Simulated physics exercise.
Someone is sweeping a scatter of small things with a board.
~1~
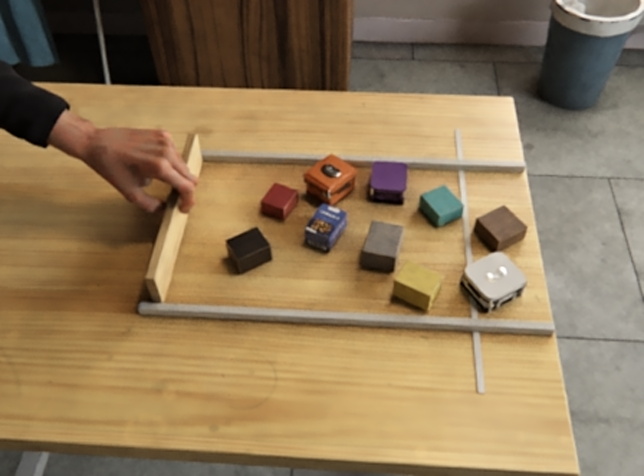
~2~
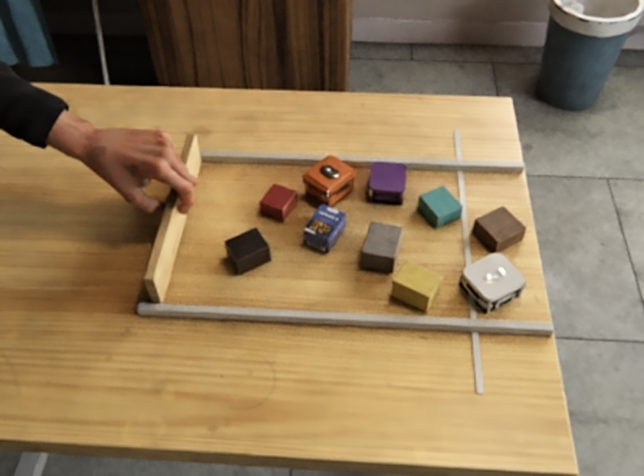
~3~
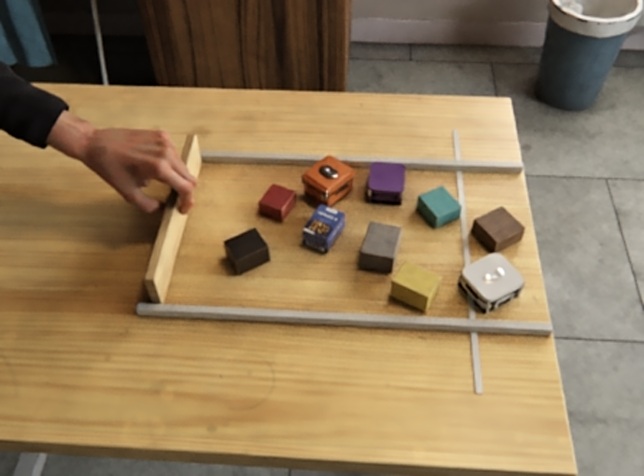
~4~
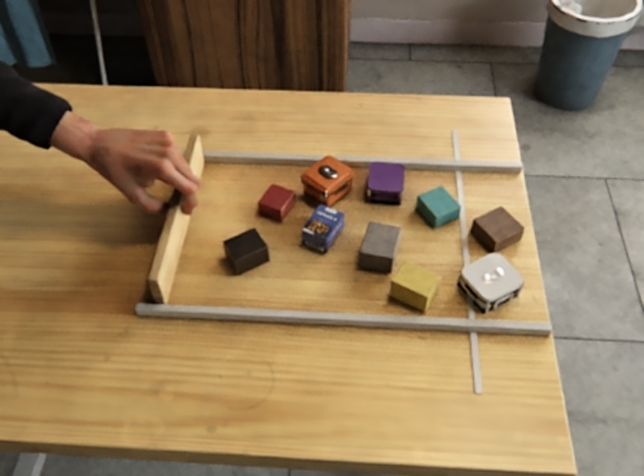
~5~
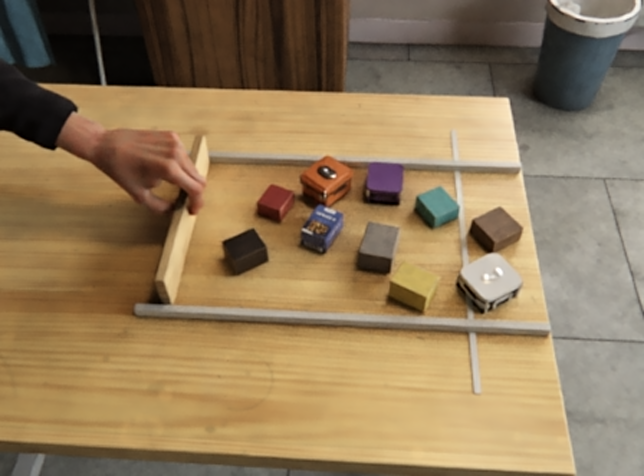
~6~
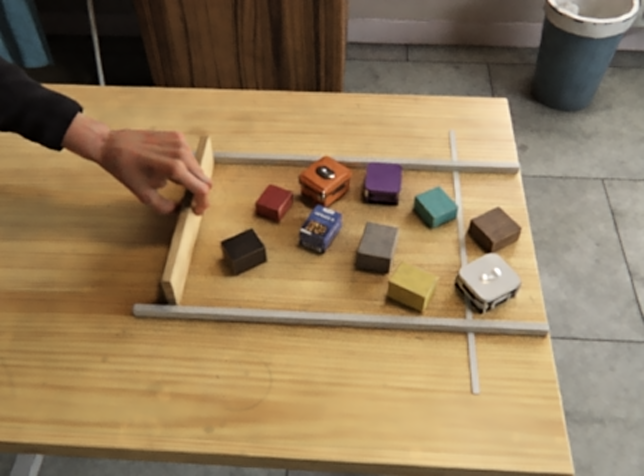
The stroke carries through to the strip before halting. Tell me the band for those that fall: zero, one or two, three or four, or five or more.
So in the end, just one or two bits get shoved clean off.
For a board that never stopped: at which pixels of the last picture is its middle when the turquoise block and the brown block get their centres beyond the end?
(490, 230) and (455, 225), roughly.
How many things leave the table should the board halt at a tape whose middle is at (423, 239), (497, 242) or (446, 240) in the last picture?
In order, the counts are 0, 5 and 0.
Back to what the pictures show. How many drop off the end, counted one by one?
The total comes to 1.
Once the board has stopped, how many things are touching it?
The figure is 5.
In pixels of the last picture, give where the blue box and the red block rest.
Blue box: (487, 239); red block: (474, 210).
Soon after, none off yet; brown block at rest near (495, 230); white case at rest near (487, 283); turquoise block at rest near (436, 207).
After that, none off yet; brown block at rest near (495, 230); white case at rest near (487, 283); turquoise block moving near (444, 212).
In the end, the number that fall off is one or two; gone, brown block.
